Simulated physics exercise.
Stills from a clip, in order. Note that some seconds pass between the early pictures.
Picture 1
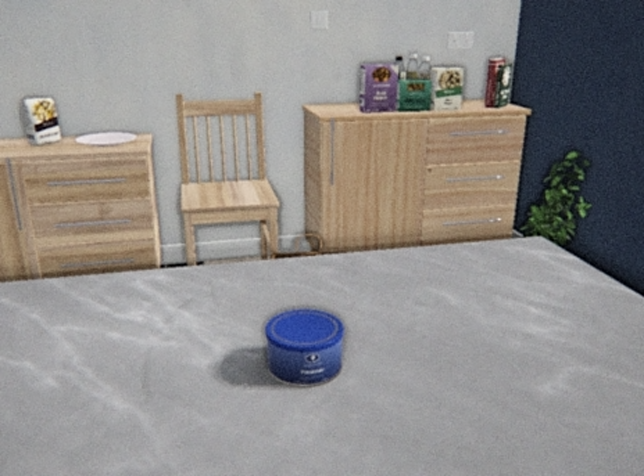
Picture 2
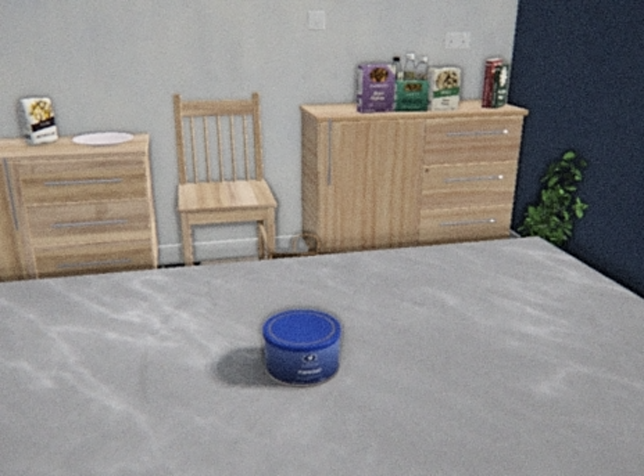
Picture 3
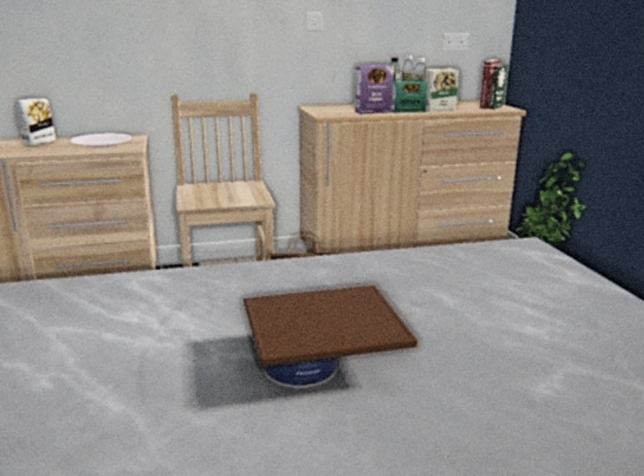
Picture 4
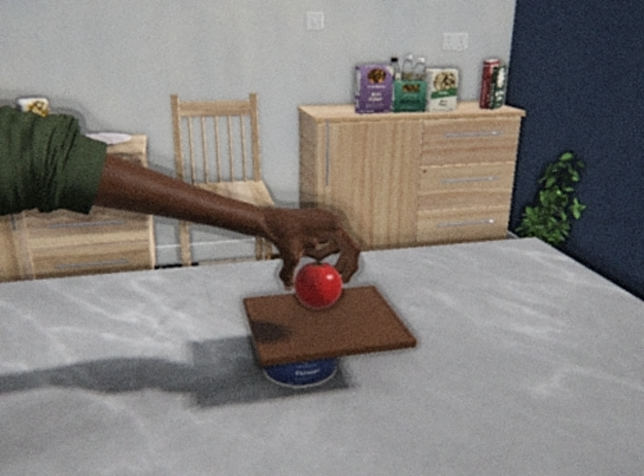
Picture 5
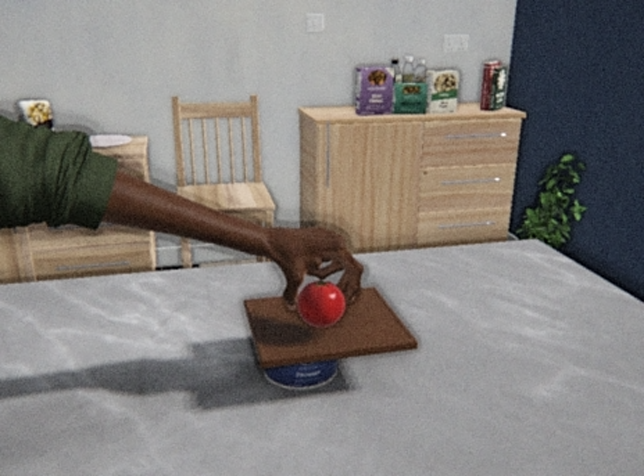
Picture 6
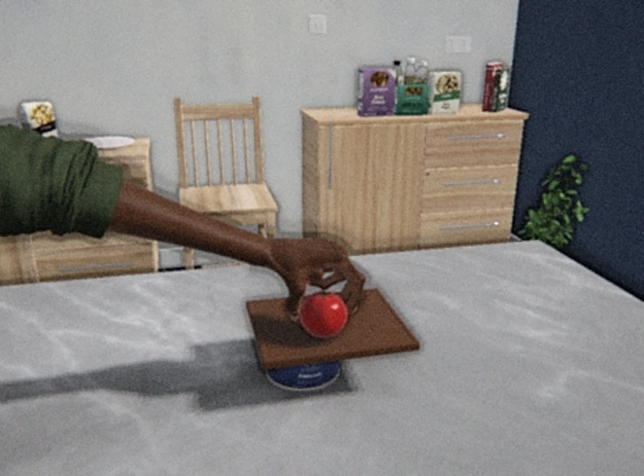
A hand lowering a red tomato onto a brown board that has appeared on top of a blue tub on a grey table.
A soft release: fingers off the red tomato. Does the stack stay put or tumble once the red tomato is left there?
In the end it turns out fine, really.
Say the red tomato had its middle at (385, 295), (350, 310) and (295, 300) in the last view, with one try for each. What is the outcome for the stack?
Topples, stands firm, stands firm.
Then, 0.20 s after the last picture, nothing has stirred.
Then, 0.60 s after the last picture, red tomato resting near (324, 314).
At rest, all 3 in place. Seen from the same camera at the end, red tomato near (324, 314). The stack stays up.
